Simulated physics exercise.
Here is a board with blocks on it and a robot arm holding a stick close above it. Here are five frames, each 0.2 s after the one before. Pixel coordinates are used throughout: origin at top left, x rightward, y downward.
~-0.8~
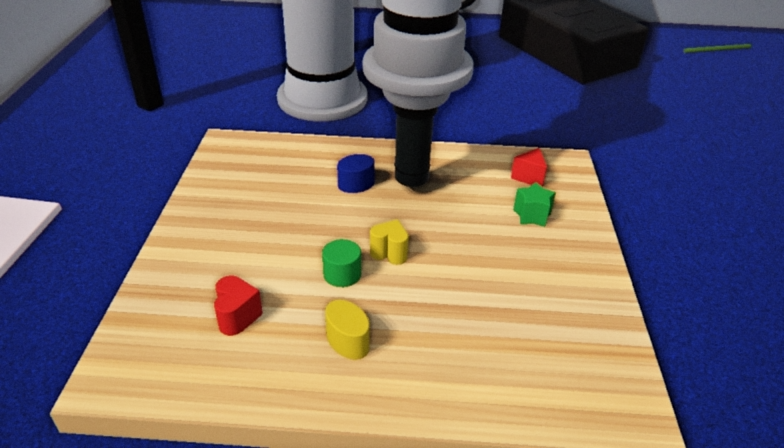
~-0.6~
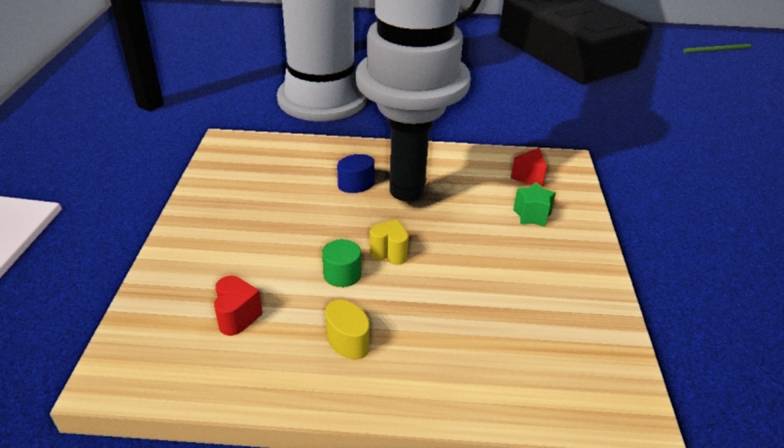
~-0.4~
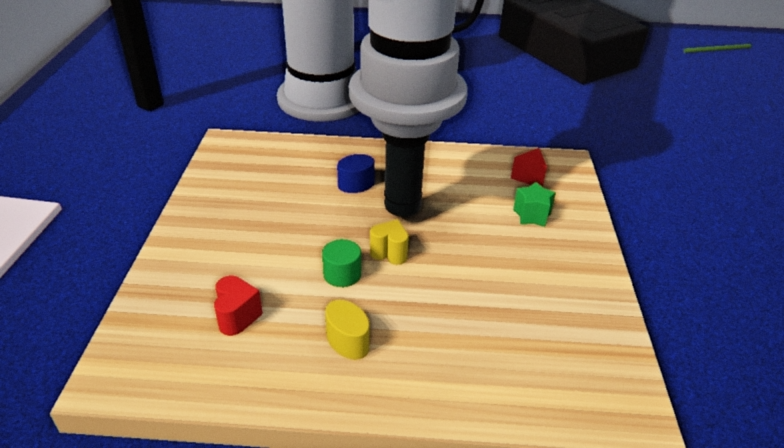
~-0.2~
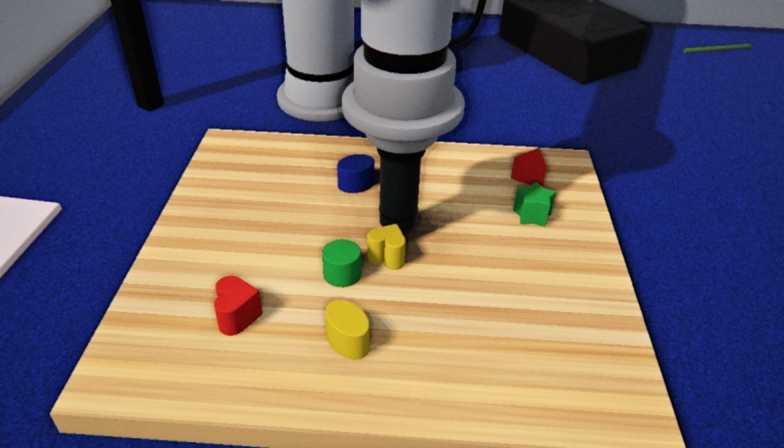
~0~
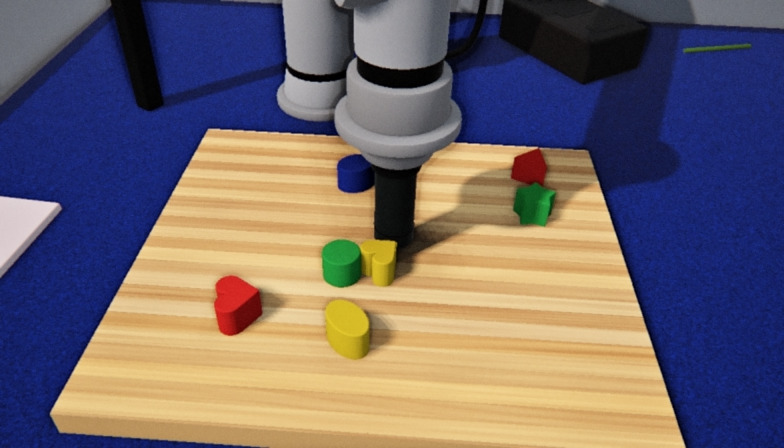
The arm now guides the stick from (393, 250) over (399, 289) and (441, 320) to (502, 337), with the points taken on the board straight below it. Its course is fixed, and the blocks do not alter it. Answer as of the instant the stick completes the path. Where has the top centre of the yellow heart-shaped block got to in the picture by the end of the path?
At roughly (365, 275).
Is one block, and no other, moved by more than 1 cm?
I expect so.
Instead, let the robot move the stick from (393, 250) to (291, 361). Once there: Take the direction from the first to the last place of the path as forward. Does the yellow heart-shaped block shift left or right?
It slides leftward.
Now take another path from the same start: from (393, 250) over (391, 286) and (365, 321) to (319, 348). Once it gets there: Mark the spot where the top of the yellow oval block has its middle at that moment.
My best guess is (297, 357).
The first path, step by step. One third of the way, stick (400, 278); yellow heart-shaped block (365, 275), turned 65° clockwise.
Two thirds of the way, stick (444, 307); yellow heart-shaped block (365, 275), turned 65° clockwise.
At the end, stick (505, 324); green circular block in place; yellow heart-shaped block (365, 275), turned 65° clockwise.
